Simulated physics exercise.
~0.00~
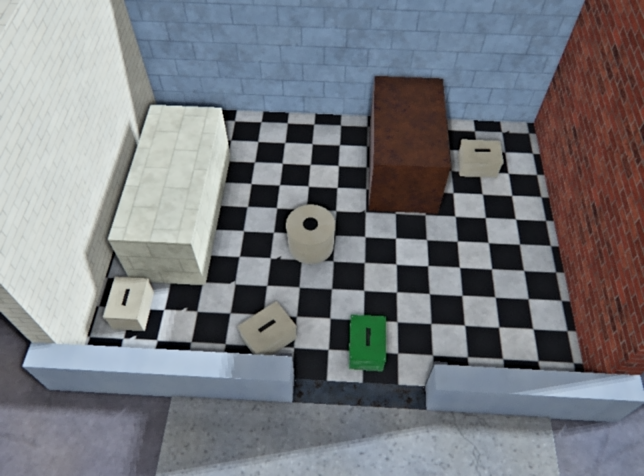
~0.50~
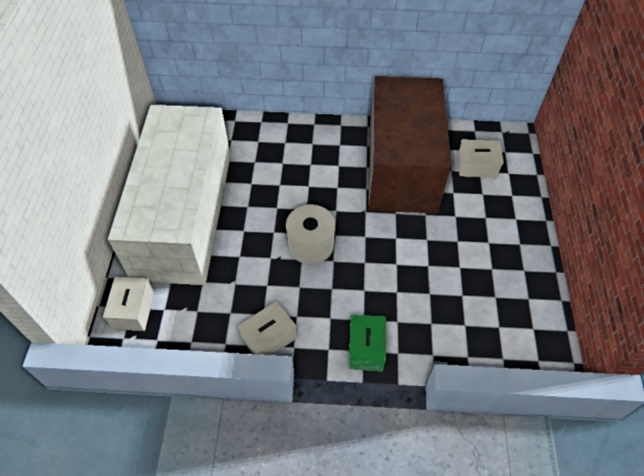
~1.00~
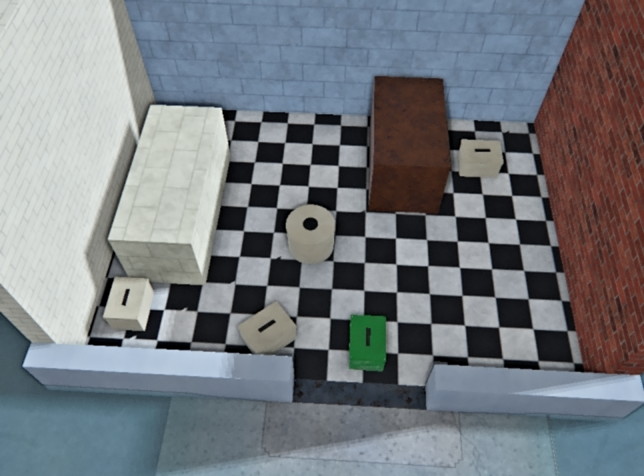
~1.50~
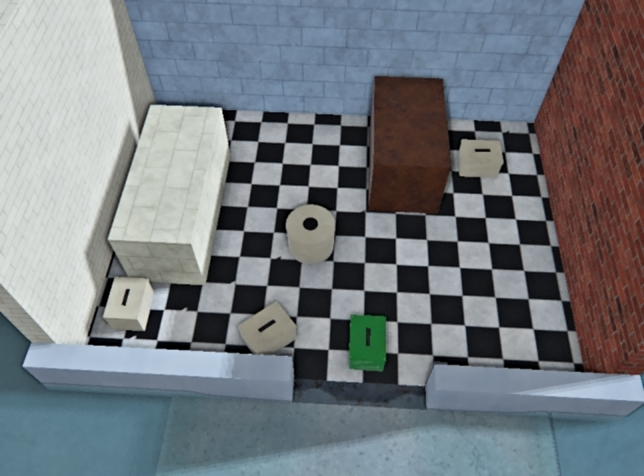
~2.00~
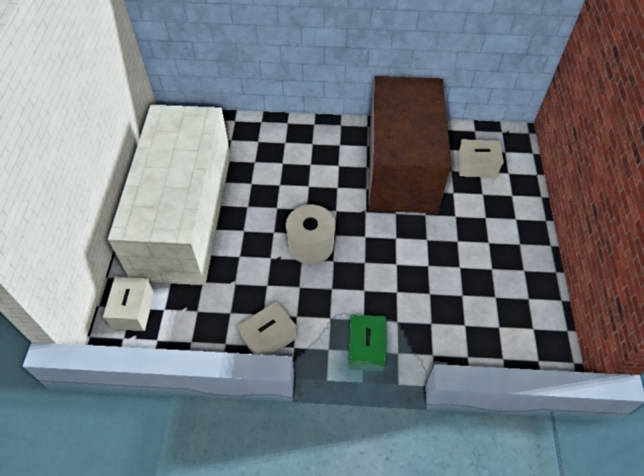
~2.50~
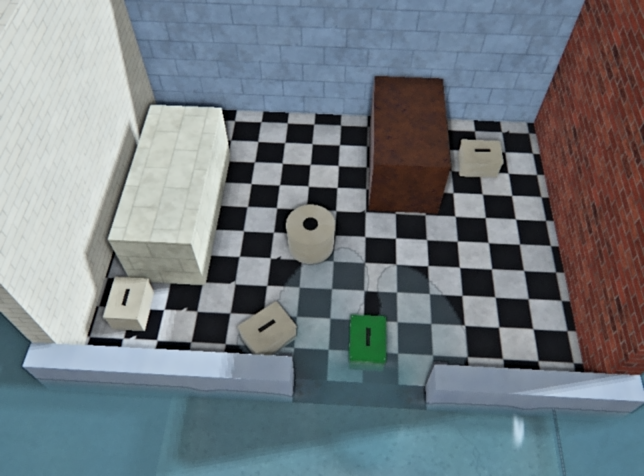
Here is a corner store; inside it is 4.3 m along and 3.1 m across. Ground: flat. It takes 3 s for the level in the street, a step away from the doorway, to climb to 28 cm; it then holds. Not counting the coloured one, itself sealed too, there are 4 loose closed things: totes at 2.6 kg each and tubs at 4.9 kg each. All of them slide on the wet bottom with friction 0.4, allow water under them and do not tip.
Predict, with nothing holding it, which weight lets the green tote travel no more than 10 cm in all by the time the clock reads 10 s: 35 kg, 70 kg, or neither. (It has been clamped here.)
Only the hefty one is fine.
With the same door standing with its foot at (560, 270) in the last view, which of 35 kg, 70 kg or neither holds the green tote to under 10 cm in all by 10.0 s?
The answer is that the lesser mass suffices.
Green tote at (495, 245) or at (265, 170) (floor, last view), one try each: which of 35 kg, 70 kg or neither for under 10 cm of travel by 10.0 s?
Taking the two spots in turn, both keep it, then both keep it.
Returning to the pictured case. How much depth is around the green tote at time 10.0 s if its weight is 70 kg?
14 cm, roughly.
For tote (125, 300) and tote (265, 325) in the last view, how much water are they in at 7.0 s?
Around 5 cm and 5 cm.
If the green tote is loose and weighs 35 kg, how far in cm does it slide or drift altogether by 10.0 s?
60 cm in all.
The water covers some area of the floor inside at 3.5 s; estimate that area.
7.0 m2.
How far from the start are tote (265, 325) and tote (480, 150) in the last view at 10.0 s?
Net displacement, in order: 80 cm; 20 cm.
After 3.5 s the green tote would be 12 cm from its start with 35 kg and 0 cm from its start with 70 kg; 11 cm of water round it then.
After 4.5 s the green tote would be 36 cm from its start with 35 kg and 0 cm from its start with 70 kg; 10 cm of water round it then.
After 7.0 s the green tote would be 37 cm from its start with 35 kg and 0 cm from its start with 70 kg; 11 cm of water round it then.
After 10.0 s the green tote would be 57 cm from its start with 35 kg and 0 cm from its start with 70 kg; 14 cm of water round it then.
